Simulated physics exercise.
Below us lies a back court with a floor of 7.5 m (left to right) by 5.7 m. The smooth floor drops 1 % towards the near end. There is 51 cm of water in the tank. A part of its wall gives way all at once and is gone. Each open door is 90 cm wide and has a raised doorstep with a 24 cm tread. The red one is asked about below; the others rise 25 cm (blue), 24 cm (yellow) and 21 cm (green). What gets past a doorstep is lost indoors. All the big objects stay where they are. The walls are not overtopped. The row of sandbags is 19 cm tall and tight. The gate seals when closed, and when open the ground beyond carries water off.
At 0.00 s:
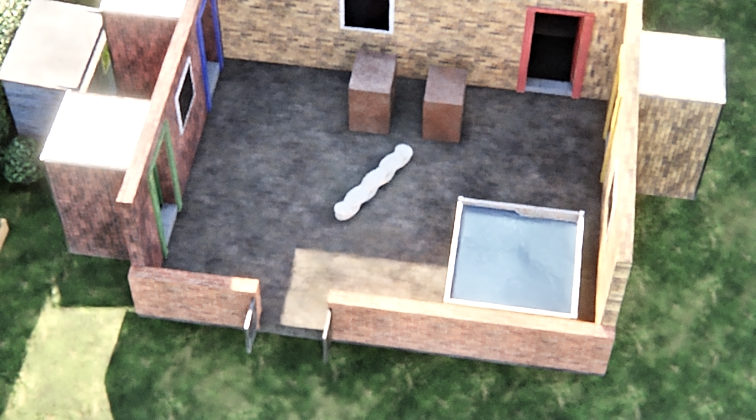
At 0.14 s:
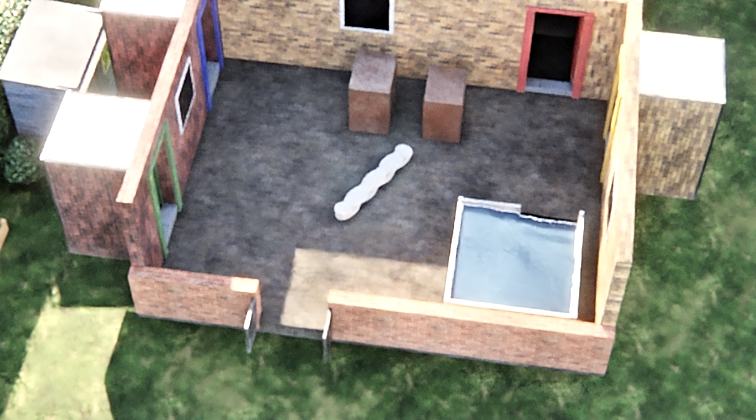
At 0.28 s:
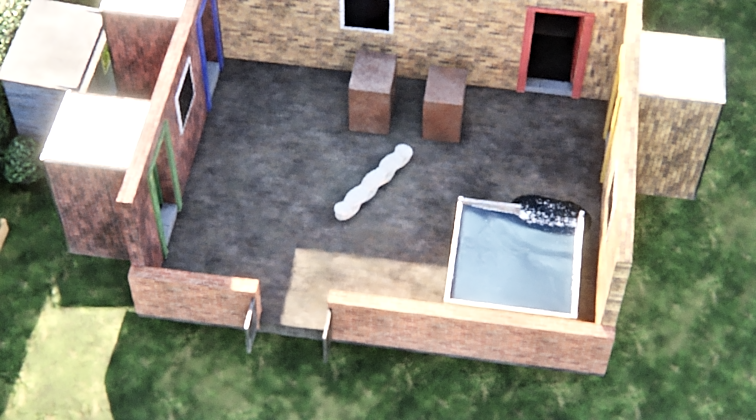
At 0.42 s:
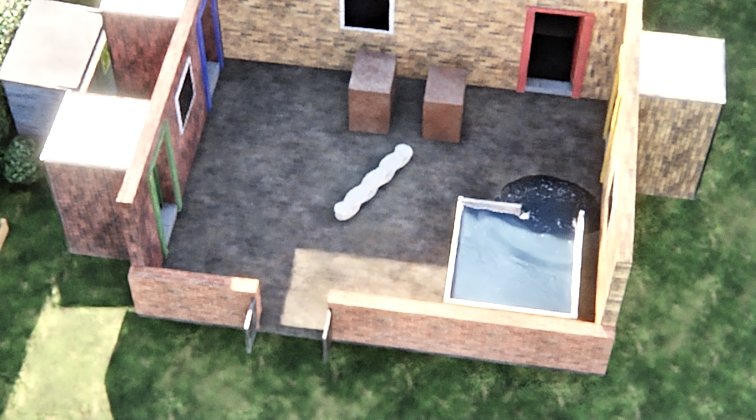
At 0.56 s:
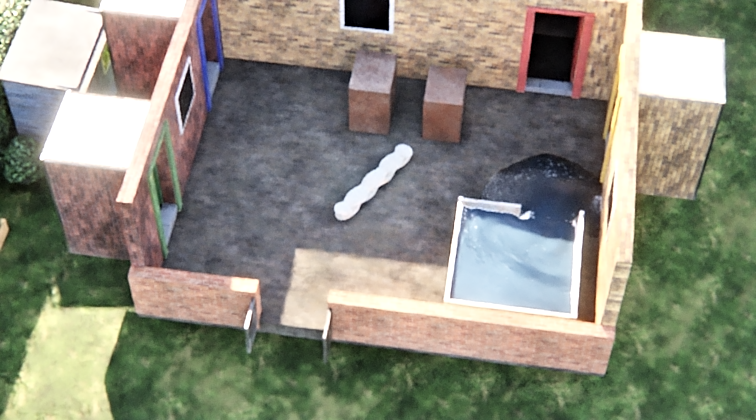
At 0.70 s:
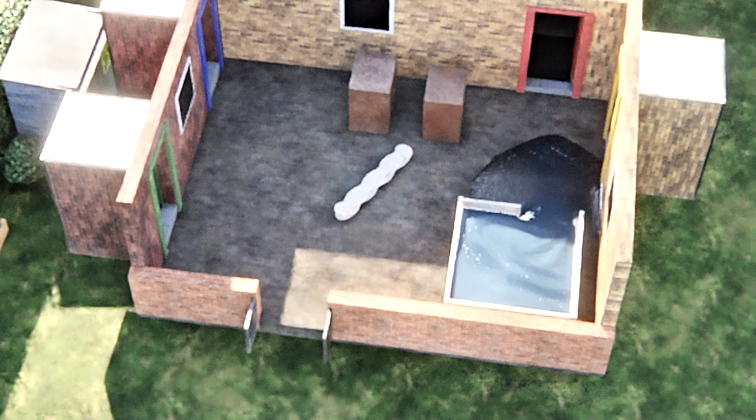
Water pours through a gap in the far side of a pale-rimmed square tank in a roofless brick courtyard, seen from high above by a still camera. Two brown blocks and a white, lumpy bar stand on the dark floor among blue, green, red and yellow doorways, with grass outside. Part of the tank wall vanishes, the surface ripples, and a dark, glossy pool spreads backward and sideways across the right-hand floor.
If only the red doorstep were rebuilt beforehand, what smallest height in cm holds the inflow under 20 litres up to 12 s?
Close to 21 cm is just enough.
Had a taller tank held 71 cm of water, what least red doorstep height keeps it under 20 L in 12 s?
About 32 cm.
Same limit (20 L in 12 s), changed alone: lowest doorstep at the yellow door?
About 12.0 cm at yellow.
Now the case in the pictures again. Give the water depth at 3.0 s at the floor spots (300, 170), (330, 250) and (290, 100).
In that order: 0, 0 and 0 cm.
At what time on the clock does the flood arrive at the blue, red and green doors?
Arrival: Blue 5.0 s, red 1.1 s, green 7.0 s.
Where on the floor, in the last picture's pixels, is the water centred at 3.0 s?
Near (523, 216).
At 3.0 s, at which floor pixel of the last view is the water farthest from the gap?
At about (369, 77).
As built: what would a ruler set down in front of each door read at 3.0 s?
Depths in cm: Blue 0, yellow 12, red 26, green 0.
After 1.4 s water covers 20 % of the floor, deepest (28 cm) near (554, 226); 16 cm at the red door, 0 litres in over its 13 cm doorstep.
After 3.0 s water covers 25 % of the floor, deepest (28 cm) near (582, 116); 26 cm at the red door, 56 litres in over its 13 cm doorstep.
After 12.0 s water covers 90 % of the floor, deepest (10 cm) near (587, 352); 5 cm at the red door, 117 litres in over its 13 cm doorstep.
At the red door as built, the water arrived by 1.1 s and peaked near 27 cm at 2.2 s.
With a doorstep of 19.5 cm, 30 litres would have come in within the 12 s; with 23 cm, 12 litres. So under 20 litres takes about 21 cm.
